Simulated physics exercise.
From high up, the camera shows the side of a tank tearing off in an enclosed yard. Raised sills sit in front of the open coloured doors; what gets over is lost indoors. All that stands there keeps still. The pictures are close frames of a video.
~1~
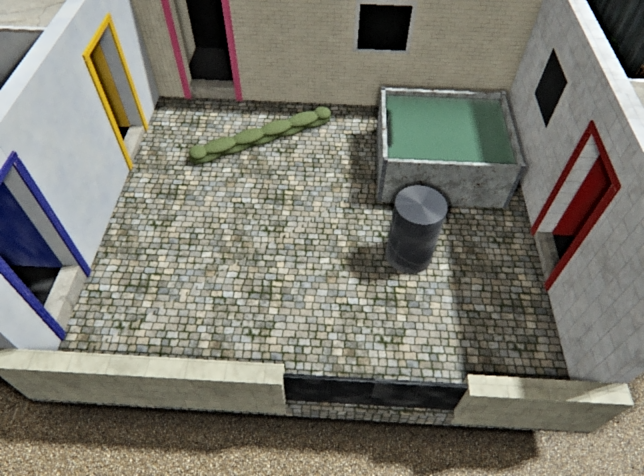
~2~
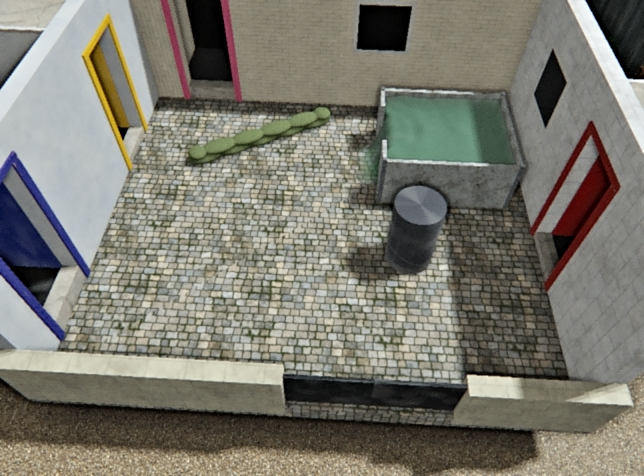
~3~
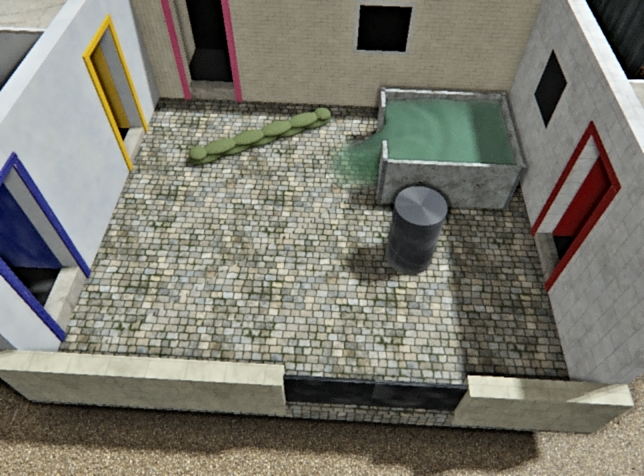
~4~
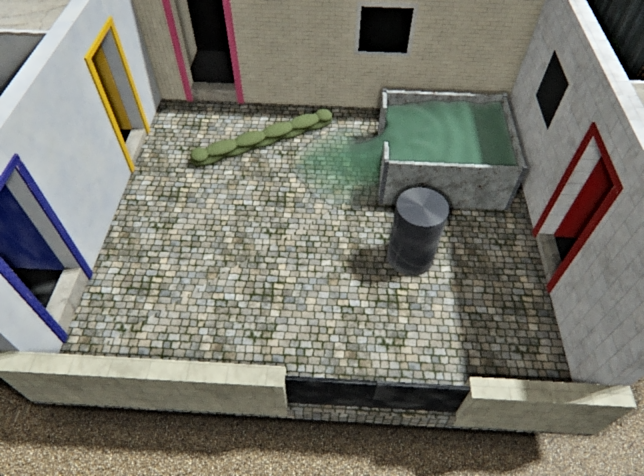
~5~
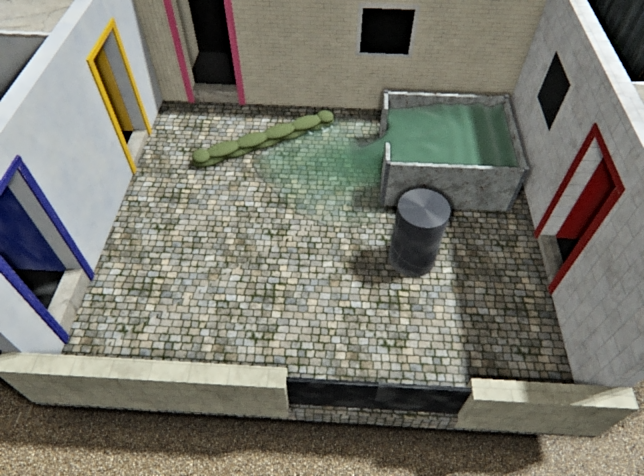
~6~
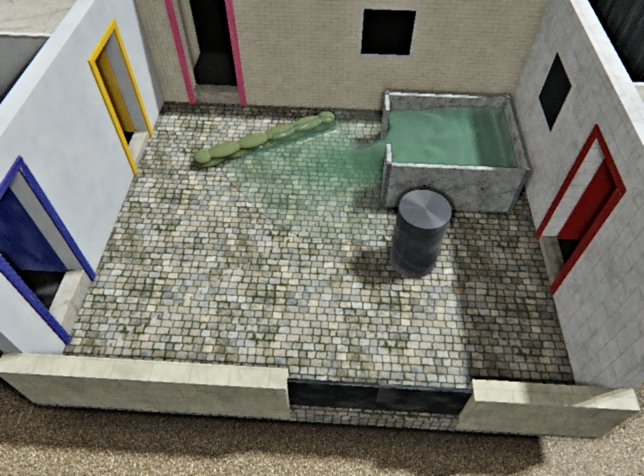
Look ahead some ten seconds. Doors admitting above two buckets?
Result: The red door stays at or under the cap there. The yellow door stays at or under the cap there. The pink door stays at or under the cap there. The blue door stays at or under the cap there.
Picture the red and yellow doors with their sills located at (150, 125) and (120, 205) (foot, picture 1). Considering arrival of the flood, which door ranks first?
Going by the pictures, it's the yellow one.
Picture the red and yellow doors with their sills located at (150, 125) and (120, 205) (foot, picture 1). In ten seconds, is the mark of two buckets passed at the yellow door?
Yellow door exceeds the mark.
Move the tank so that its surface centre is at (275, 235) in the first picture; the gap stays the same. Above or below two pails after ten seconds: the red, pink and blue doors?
As I see it, the red door remains below, the pink door remains below and the blue door runs past the limit.
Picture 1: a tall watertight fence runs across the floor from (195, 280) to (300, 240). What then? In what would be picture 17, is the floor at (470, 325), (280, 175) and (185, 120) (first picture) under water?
Taking the three spots in turn, they are unwetted, inundated and inundated.
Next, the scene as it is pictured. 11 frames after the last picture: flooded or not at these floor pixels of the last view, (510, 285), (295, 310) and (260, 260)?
In that order the points end up high and dry, soaked and soaked.
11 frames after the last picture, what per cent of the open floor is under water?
That's roughly 50 per cent.
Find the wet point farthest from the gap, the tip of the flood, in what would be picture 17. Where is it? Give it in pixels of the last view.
Close to (53, 378).
A moment on, water covers 35 % of the floor; the red door not reached, the yellow door not reached, the pink door not reached, the blue door not reached.
Next, water covers 50 % of the floor; the red door not reached, the yellow door wet at the sill, nothing in, the pink door not reached, the blue door wet at the sill, nothing in.
Then, water covers 55 % of the floor; the red door not reached, the yellow door wet at the sill, nothing in, the pink door wet at the sill, nothing in, the blue door wet at the sill, nothing in.
Later, water covers 90 % of the floor; the red door wet at the sill, nothing in, the yellow door wet at the sill, nothing in, the pink door wet at the sill, nothing in, the blue door wet at the sill, nothing in.
In the end, water covers 95 % of the floor; the red door wet at the sill, nothing in, the yellow door wet at the sill, nothing in, the pink door wet at the sill, nothing in, the blue door wet at the sill, nothing in.
